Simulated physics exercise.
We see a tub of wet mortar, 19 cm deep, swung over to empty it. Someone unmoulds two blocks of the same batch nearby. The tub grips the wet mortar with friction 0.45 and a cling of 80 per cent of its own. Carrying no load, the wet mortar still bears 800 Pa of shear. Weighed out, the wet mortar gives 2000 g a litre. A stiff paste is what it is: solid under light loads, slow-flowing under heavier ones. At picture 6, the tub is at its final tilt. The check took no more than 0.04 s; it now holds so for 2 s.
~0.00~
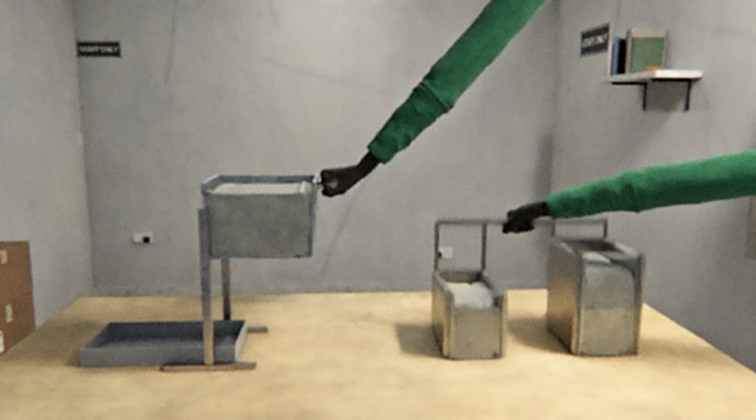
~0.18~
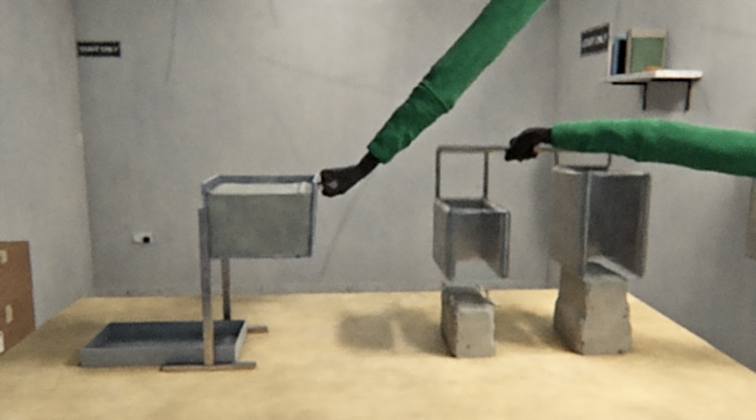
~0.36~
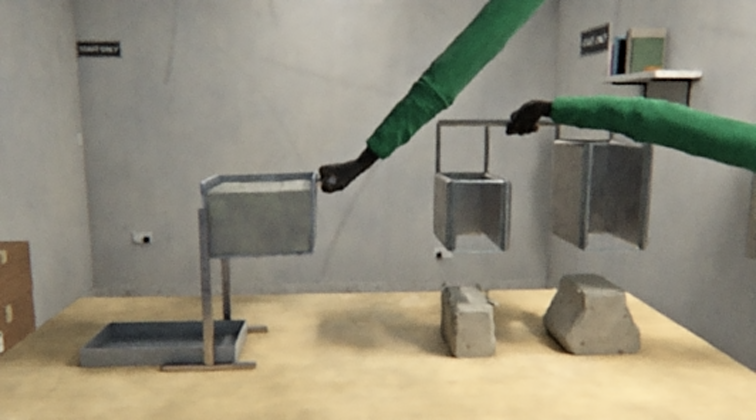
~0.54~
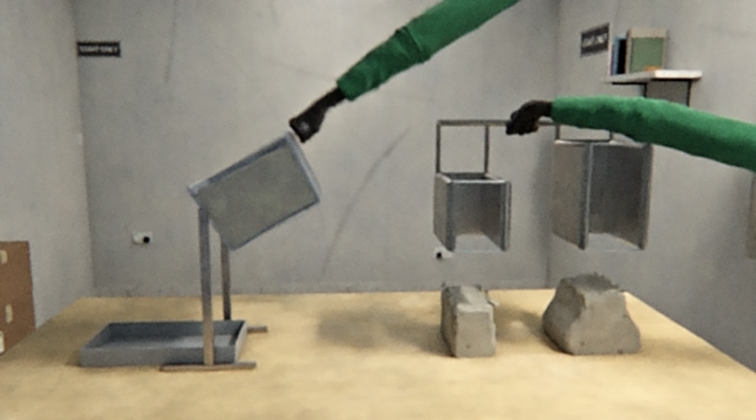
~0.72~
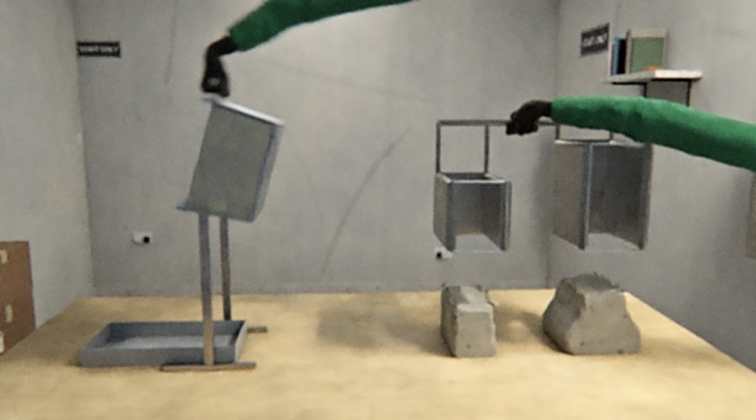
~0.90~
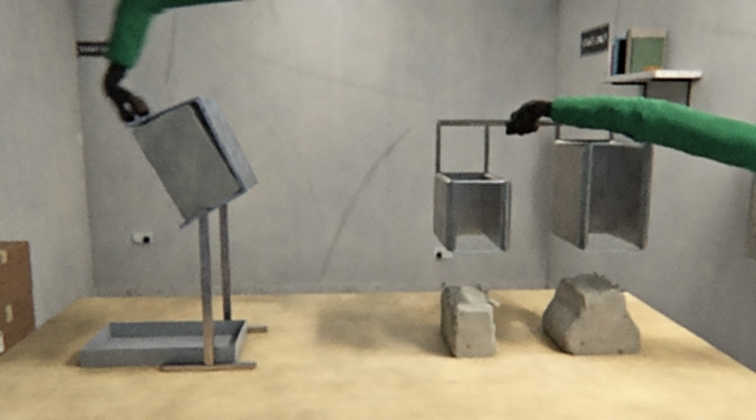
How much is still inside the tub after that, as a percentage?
Close to 0 % is still inside the tub.
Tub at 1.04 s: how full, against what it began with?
40 %, roughly.
After 1.04 s, the tub is at 115 degrees and holds 40 %.
After 1.21 s, the tub is at 115 degrees and holds 0 %.
After 1.38 s, the tub is at 115 degrees and holds 0 %.
After 1.55 s, the tub is at 115 degrees and holds 0 %.
After 2.90 s, at the end, the tub is at 115 degrees and holds 0 %.
